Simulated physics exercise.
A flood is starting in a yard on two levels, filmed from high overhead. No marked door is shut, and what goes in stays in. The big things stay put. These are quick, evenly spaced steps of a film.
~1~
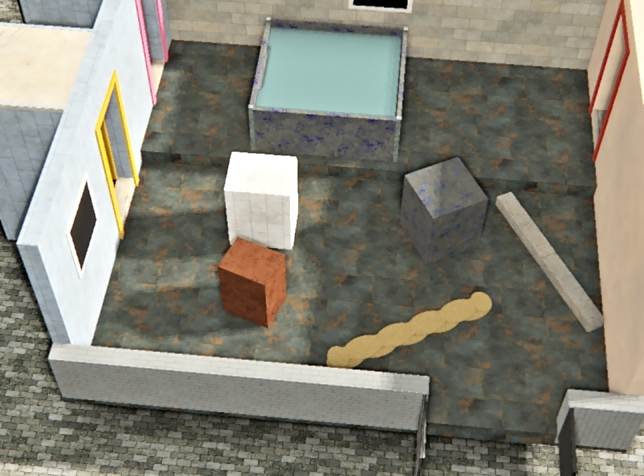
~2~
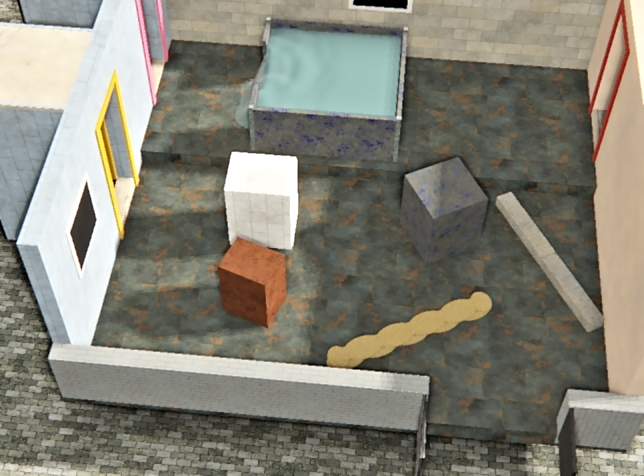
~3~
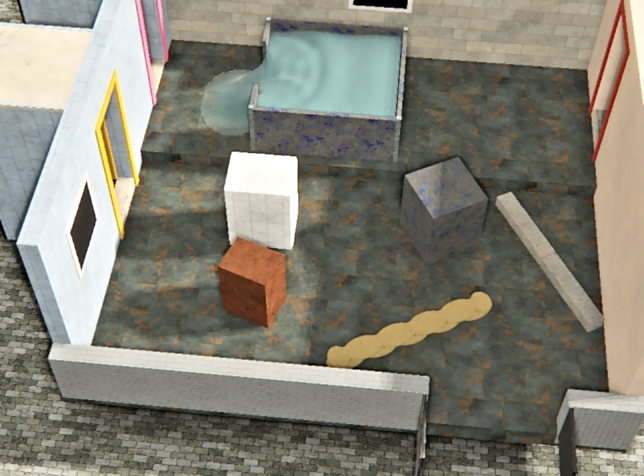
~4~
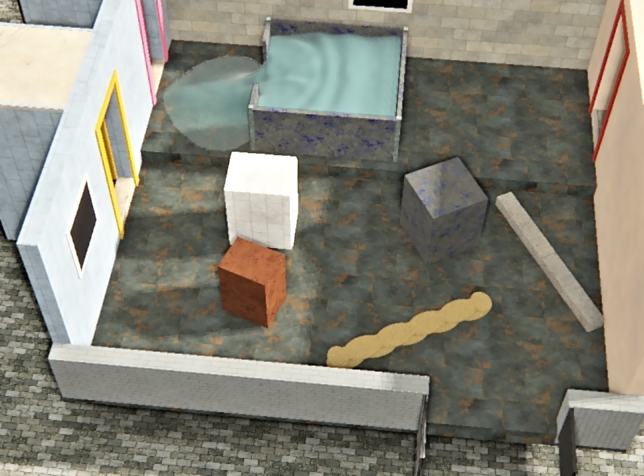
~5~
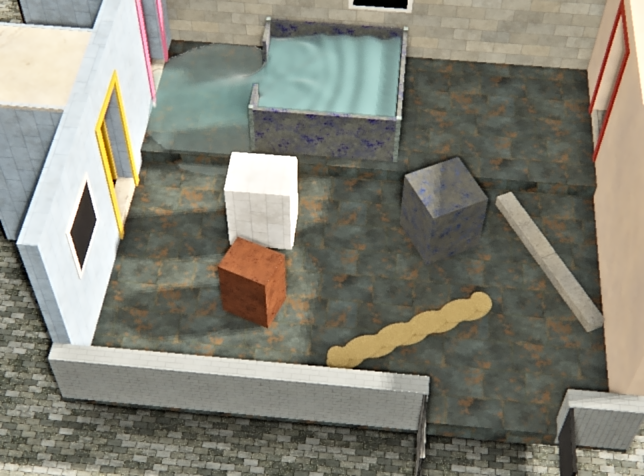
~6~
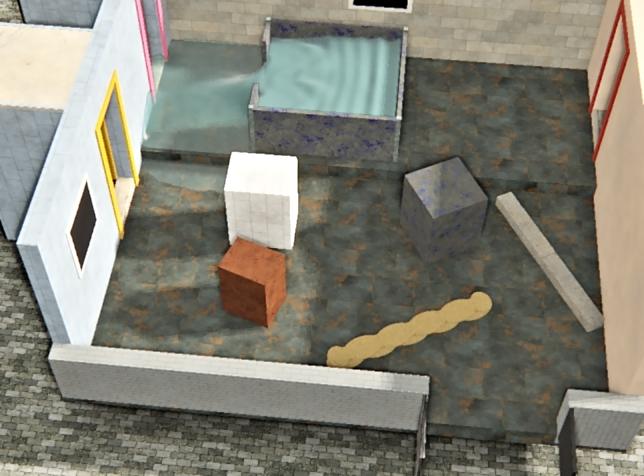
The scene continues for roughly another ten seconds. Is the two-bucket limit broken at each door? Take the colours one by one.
One by one: The pink door breaks the limit; the yellow door respects the limit; the red door respects the limit.
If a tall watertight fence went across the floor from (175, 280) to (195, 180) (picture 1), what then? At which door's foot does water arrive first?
I'd say the door marked pink is first.
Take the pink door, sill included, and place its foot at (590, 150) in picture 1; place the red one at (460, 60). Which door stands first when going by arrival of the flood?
I'd go with the door marked yellow.
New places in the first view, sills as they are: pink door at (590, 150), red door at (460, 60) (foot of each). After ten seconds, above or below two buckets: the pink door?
Looks like the pink one never reaches the limit.
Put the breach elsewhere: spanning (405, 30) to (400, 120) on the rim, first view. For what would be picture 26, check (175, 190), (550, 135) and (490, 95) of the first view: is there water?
Bone-dry, submerged, submerged.
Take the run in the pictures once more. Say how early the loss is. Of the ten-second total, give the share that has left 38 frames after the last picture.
Log: Around 85 %, estimated.
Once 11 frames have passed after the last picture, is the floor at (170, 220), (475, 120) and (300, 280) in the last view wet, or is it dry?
In turn: Covered, free of water, free of water.
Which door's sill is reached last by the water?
The red door.
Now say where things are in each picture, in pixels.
In the first picture, still water in the water tank at (331, 72).
In the second picture, the front is at (245, 125), out from the gap at (263, 90).
In the third picture, water pours out at (264, 92) and has run to (205, 113).
In the fourth picture, water pours out at (264, 93) and has run to (167, 100).
In the fifth picture, the front is at (143, 85), out from the gap at (264, 92).
In the sixth picture, water pours out at (264, 92) and has run to (142, 165).
A moment on, water covers 15 % of the floor; the pink door far over two buckets in, the yellow door wet at the sill, nothing in, the red door not reached.
Next, water covers 25 % of the floor; the pink door far over two buckets in, the yellow door wet at the sill, nothing in, the red door not reached.
Then, water covers 35 % of the floor; the pink door far over two buckets in, the yellow door wet at the sill, nothing in, the red door not reached.
Later, water covers 65 % of the floor; the pink door far over two buckets in, the yellow door wet at the sill, nothing in, the red door wet at the sill, nothing in.
In the end, water covers 85 % of the floor; the pink door far over two buckets in, the yellow door wet at the sill, nothing in, the red door wet at the sill, nothing in.
